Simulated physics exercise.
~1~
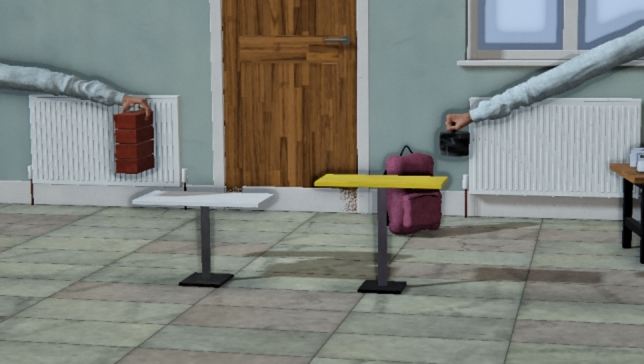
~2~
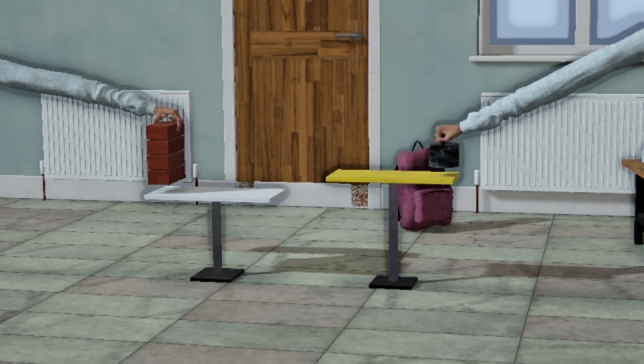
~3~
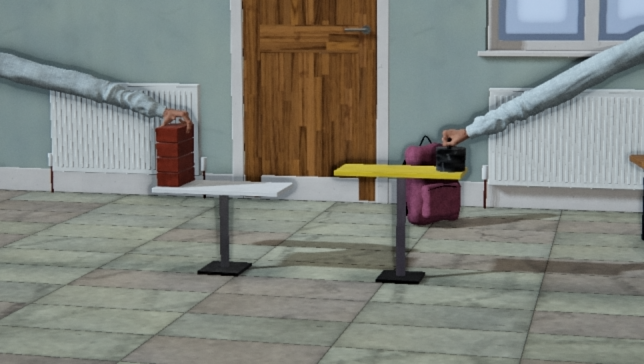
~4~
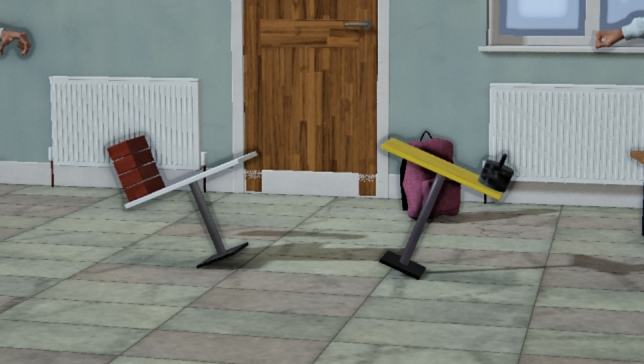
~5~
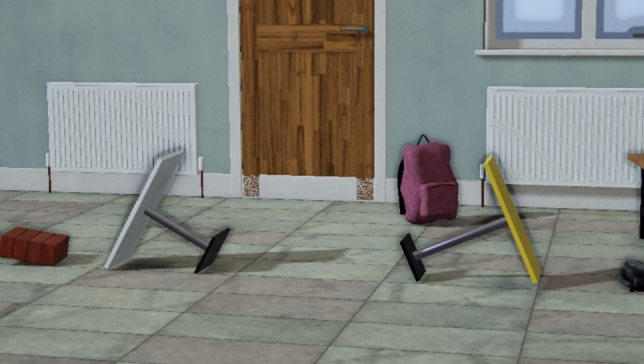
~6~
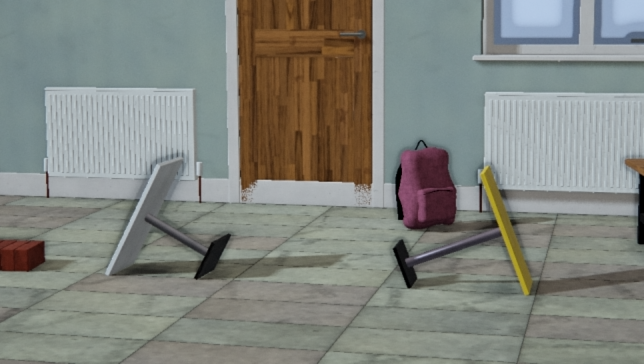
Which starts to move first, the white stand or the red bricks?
The red bricks start to move first, as the hand brings them down to the white stand. The stand begins to tip only later, once the hand has let go.
In the video, two hands lower red bricks onto the left edge of a white stand and a dark object onto the right edge of a yellow one, then let go. Both stands tip outward, spilling their loads, and end up toppled on the tiled floor.
